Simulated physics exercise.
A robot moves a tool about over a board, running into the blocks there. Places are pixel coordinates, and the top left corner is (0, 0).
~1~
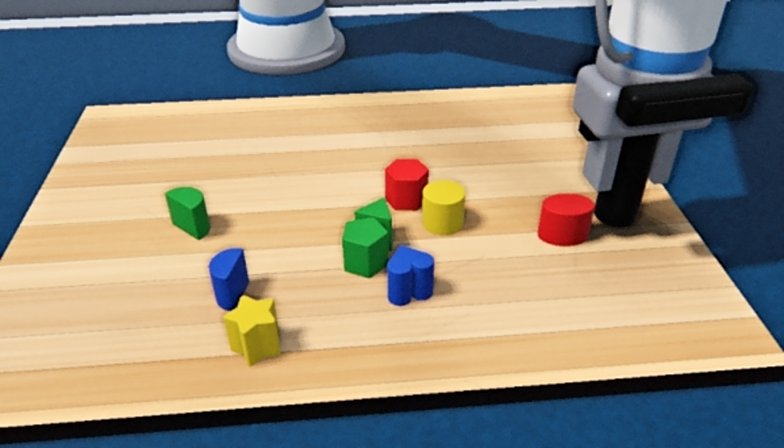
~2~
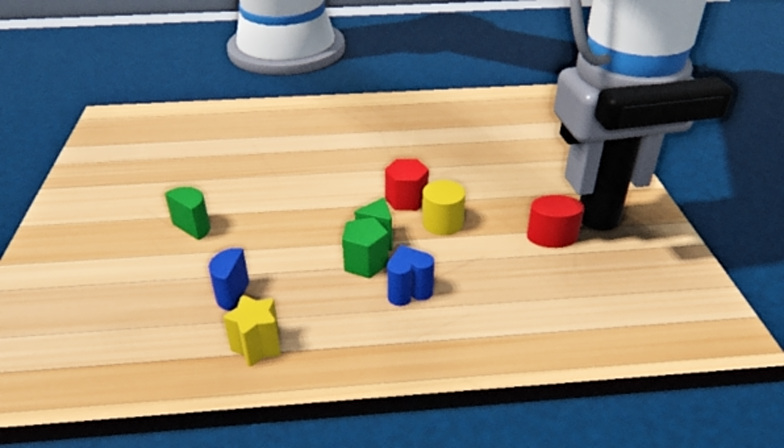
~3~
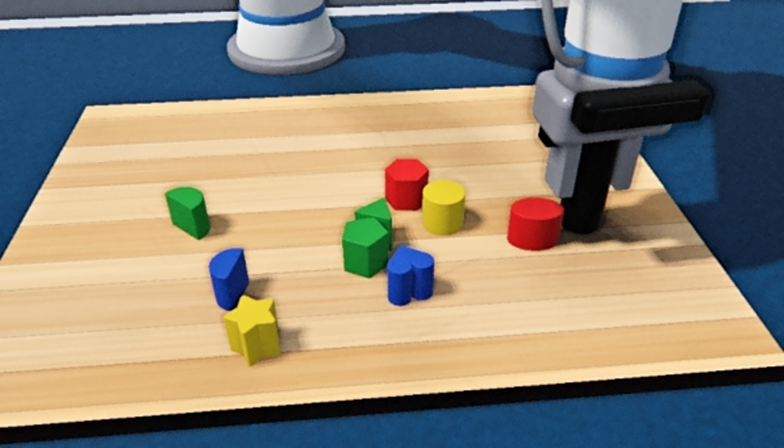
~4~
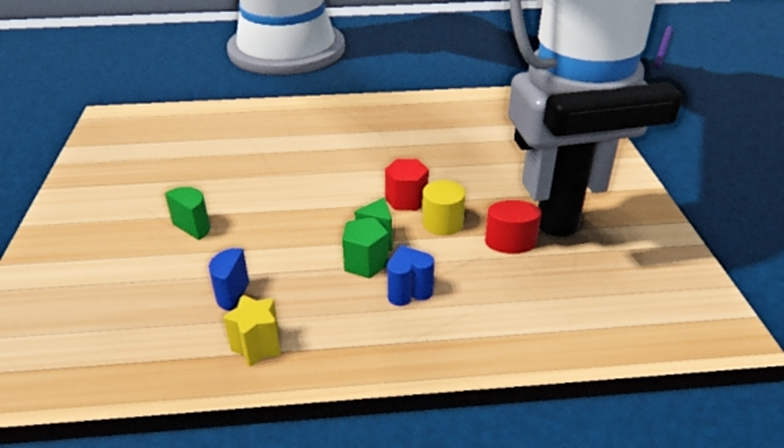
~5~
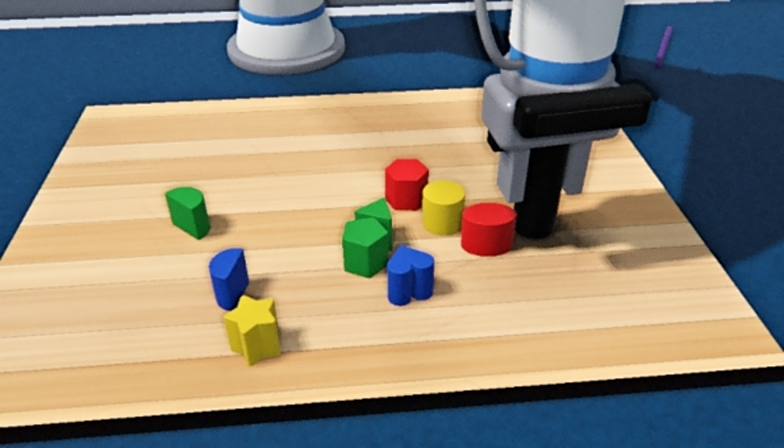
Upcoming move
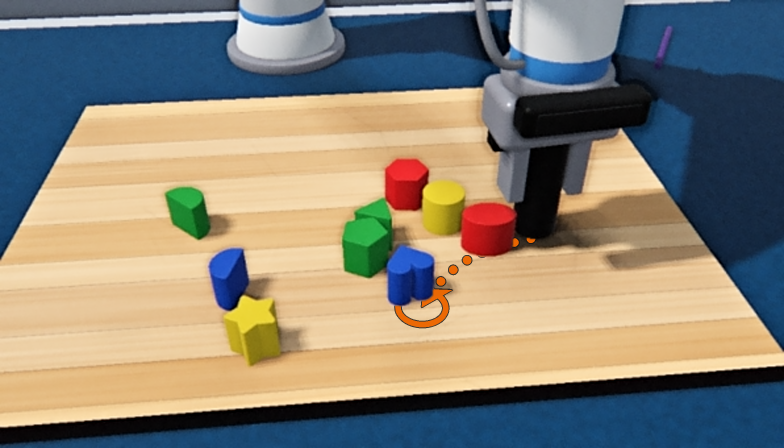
A robot arm pushing a red block leftward across a wooden board, closer to a yellow cylinder, while the other blocks stay still.
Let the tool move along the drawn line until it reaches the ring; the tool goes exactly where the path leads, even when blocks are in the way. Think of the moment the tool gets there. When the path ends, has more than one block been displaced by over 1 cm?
Answer: Yes.
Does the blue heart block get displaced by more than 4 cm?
It seems not.
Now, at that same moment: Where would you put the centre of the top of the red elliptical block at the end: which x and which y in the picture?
The middle of its top is at (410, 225).
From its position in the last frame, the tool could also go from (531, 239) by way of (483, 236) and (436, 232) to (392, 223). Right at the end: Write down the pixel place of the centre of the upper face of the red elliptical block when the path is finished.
The red elliptical block ends near (403, 224).
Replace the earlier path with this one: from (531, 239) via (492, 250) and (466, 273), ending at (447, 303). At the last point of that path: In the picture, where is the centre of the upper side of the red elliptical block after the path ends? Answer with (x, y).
About (427, 223).
Path on the board, from (531, 239) by way of (486, 251) and (448, 274) to (422, 307).
On the path given first. One third of the way, tool (486, 239); red elliptical block (440, 219), turned 20° clockwise.
Two thirds of the way, tool (448, 262); red elliptical block (411, 224), turned 80° clockwise.
At the end, tool (422, 294); blue heart block (379, 274), turned 70° clockwise; yellow cylinder in place; red elliptical block (410, 225), turned 85° clockwise.
